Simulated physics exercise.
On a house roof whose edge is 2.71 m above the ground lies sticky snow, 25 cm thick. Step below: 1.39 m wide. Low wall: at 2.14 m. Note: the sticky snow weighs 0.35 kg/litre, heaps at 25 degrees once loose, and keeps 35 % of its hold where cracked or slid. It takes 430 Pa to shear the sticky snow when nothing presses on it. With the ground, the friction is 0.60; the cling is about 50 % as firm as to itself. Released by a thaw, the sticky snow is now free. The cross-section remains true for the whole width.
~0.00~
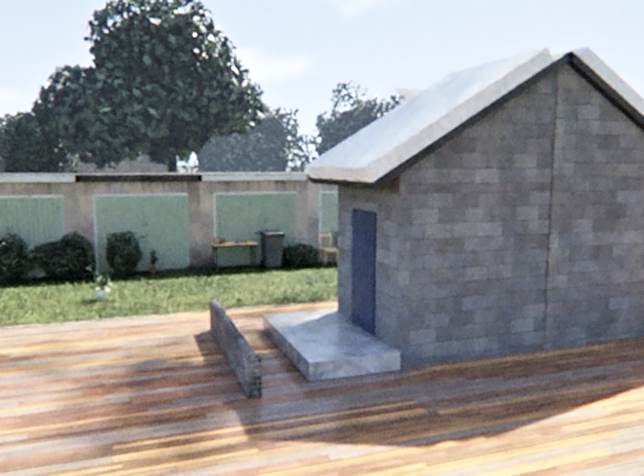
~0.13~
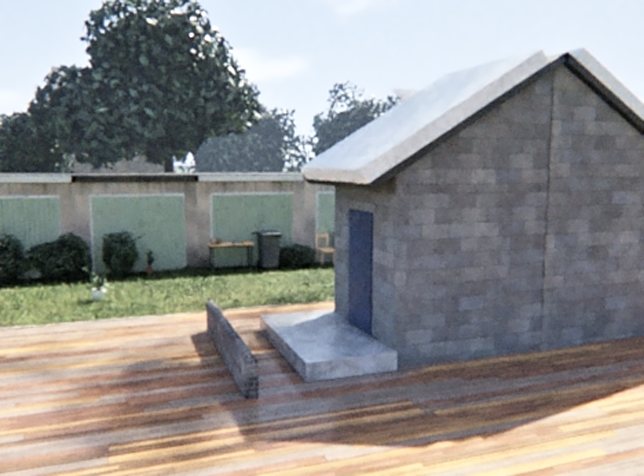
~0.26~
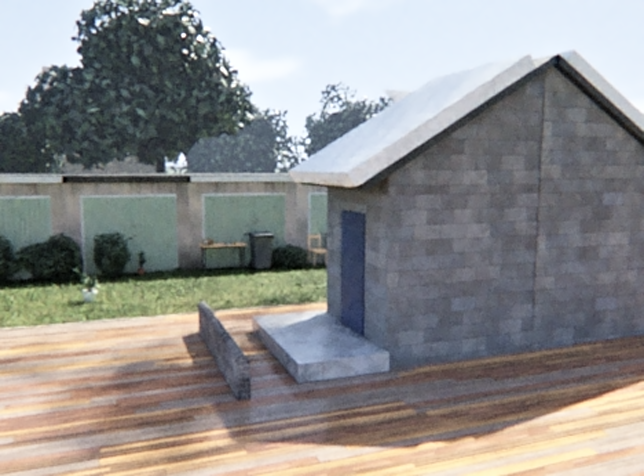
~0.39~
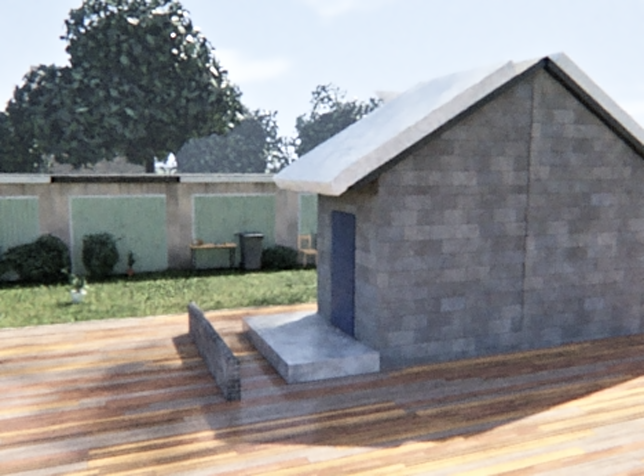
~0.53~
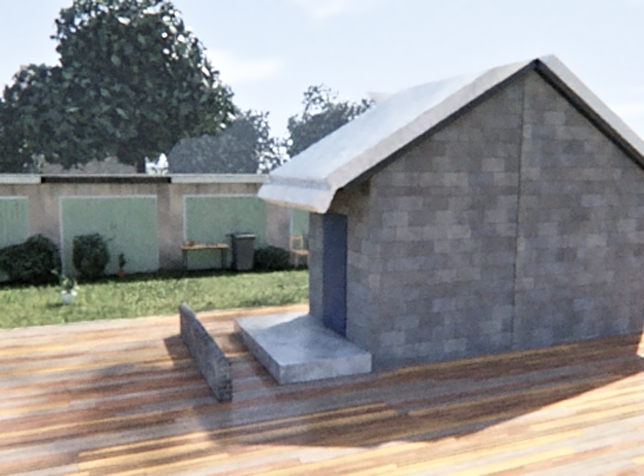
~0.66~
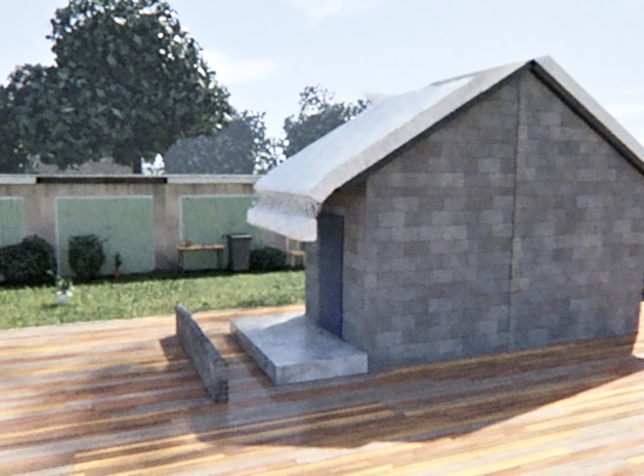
On a small grey block house's roof, a white layer slides down and droops past the eaves.
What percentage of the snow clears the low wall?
Roughly 44 %.
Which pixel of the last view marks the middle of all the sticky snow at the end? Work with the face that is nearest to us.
The middle sits at about (179, 385).
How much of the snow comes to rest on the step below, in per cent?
Estimate: Around 7 %.
After 1.08 s, 63 % is still on the roof and 0 % is past the low wall.
After 1.59 s, none is still on the roof and 7 % is past the low wall.
After 2.09 s, none is still on the roof and 44 % is past the low wall.
After 2.60 s, none is still on the roof and 44 % is past the low wall.
After 2.90 s, at the end, none is still on the roof and 44 % is past the low wall.
